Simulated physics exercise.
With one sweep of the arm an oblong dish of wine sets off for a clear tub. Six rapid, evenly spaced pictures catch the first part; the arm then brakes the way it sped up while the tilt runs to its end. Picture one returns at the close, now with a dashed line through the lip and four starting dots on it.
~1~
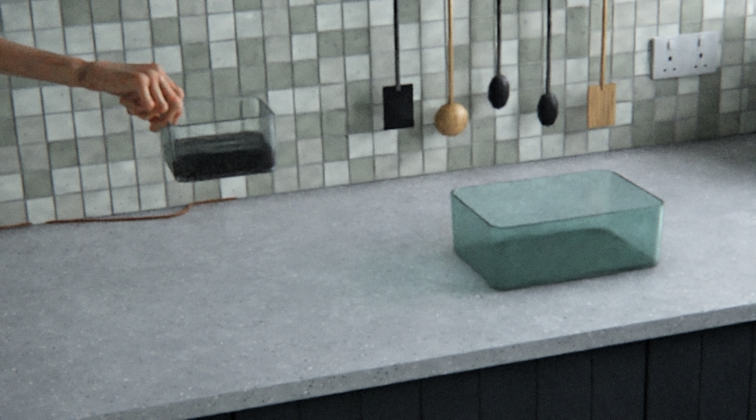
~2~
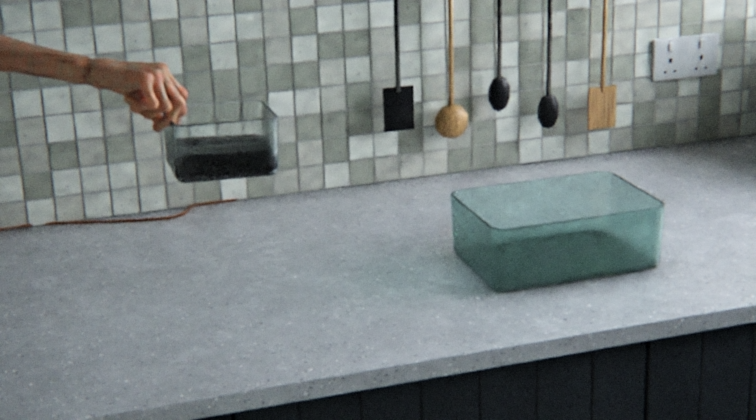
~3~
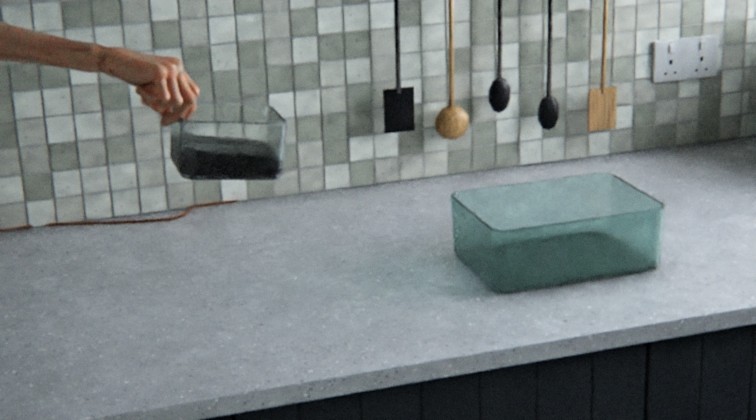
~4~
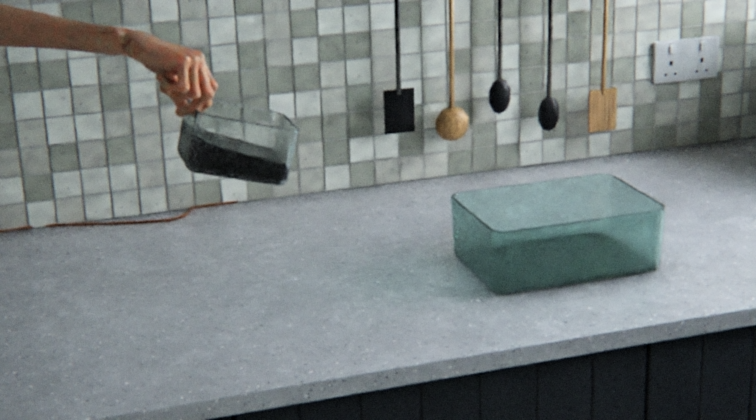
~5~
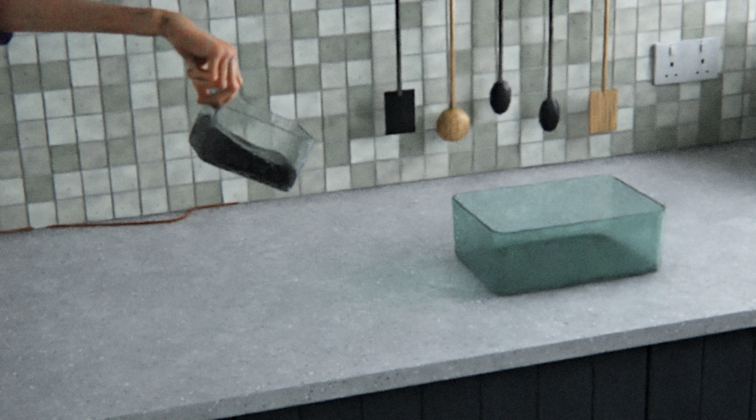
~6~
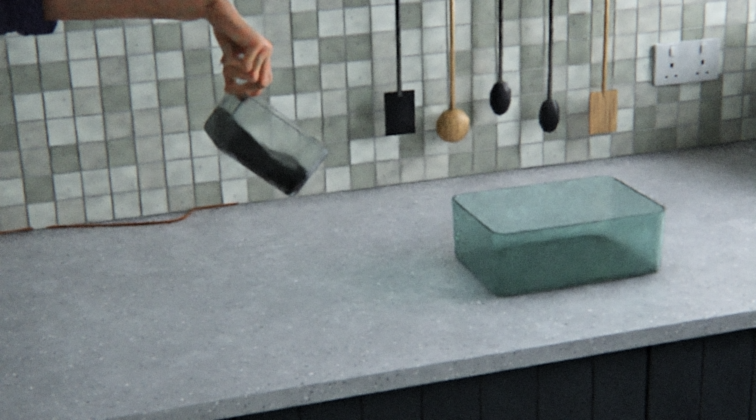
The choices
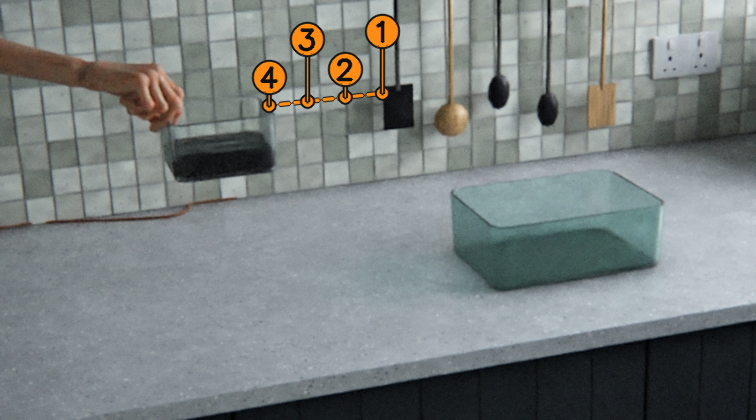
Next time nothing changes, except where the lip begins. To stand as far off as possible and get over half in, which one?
3.
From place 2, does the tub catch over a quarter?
Yes, it does.
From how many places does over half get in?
Three of the four.
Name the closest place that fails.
4 it is.
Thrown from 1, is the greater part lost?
No, that is safe.
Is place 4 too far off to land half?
Yes, that goes wrong.
On the marked copy, 1 at (382, 93); 2 at (345, 97); 3 at (307, 101); 4 at (269, 105).
With 1, about 77 % lands in the tub, 4 % falls short and 18 % goes beside or beyond.
With 2, about 75 % lands in the tub, 4 % falls short and 22 % goes beside or beyond.
With 3, about 79 % lands in the tub, 10 % falls short and 10 % goes beside or beyond.
With 4, about 21 % lands in the tub, 73 % falls short and 6 % goes beside or beyond.
